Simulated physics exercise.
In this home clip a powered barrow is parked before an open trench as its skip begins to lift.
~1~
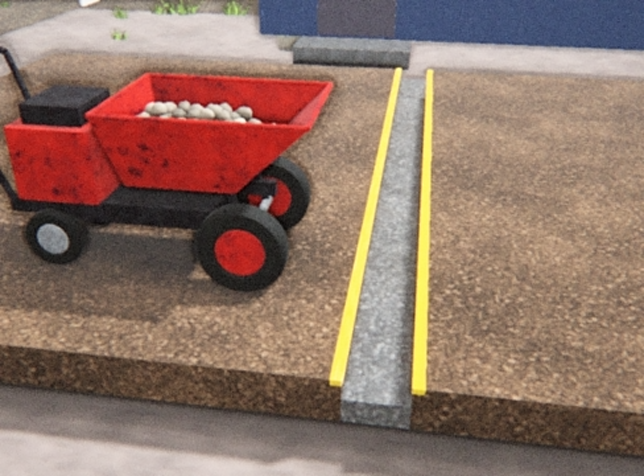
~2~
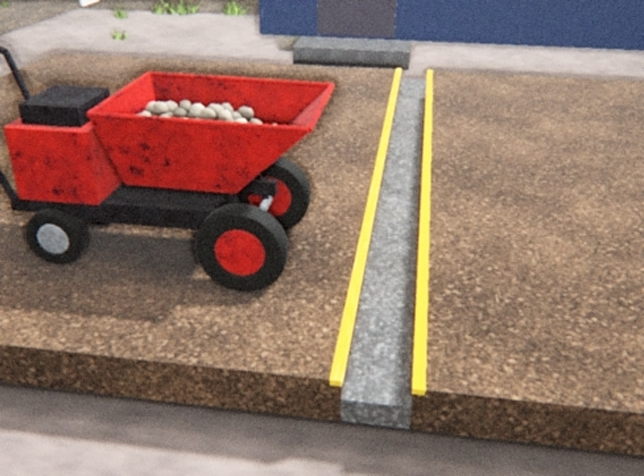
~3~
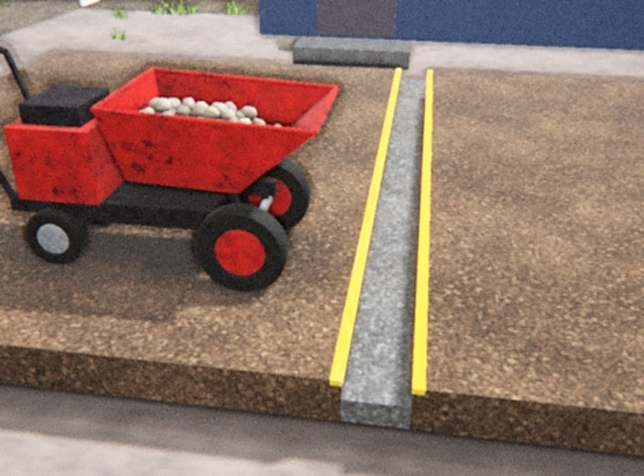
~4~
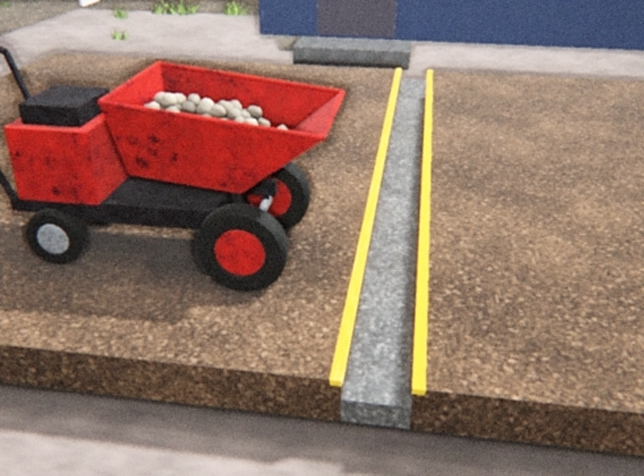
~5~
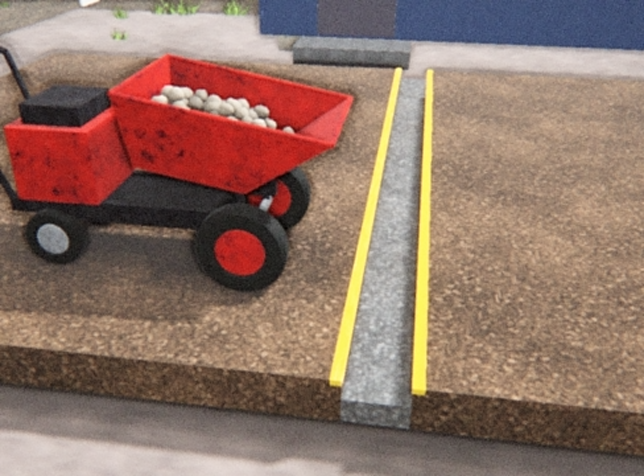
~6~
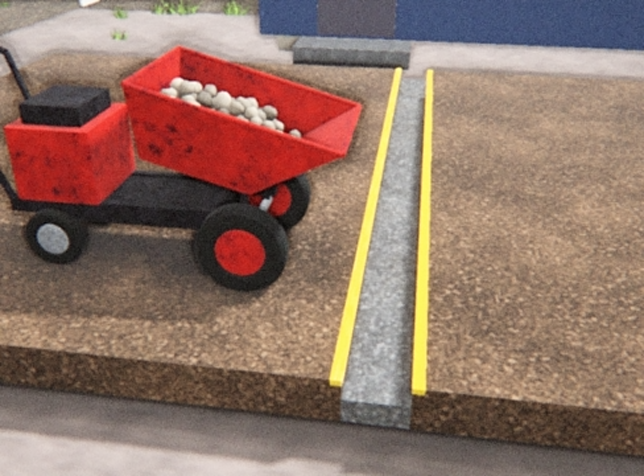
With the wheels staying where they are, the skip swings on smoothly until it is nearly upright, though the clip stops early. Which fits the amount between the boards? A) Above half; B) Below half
B, below half.
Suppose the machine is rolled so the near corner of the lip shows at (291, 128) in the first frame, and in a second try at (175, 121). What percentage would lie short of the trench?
Position 1 near 0 %, position 2 near 60 %.
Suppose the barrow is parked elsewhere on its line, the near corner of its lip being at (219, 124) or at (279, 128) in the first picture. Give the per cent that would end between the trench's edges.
Some 40 in a hundred, then some 50 in a hundred.
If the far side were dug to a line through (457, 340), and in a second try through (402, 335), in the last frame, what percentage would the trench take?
Respectively, 70 % and 10 %.
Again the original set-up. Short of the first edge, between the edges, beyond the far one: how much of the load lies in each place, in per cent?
I'd estimate short near 0, between near 30 and beyond near 40 per cent.
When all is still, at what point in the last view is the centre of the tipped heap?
I'd mark it at roughly (428, 262).
Soon after the last picture, skip tipped steeply; all in the skip.
A little later, skip tipped right over; nearly all in the skip; a small part in or heaped over the trench; a stray few beyond it.
Later still, skip tipped right over; about a third in the skip; about a quarter in or heaped over the trench; about a third beyond it.
At rest, skip tipped right over; about a third in the skip; about a third in or heaped over the trench; about a third beyond it.
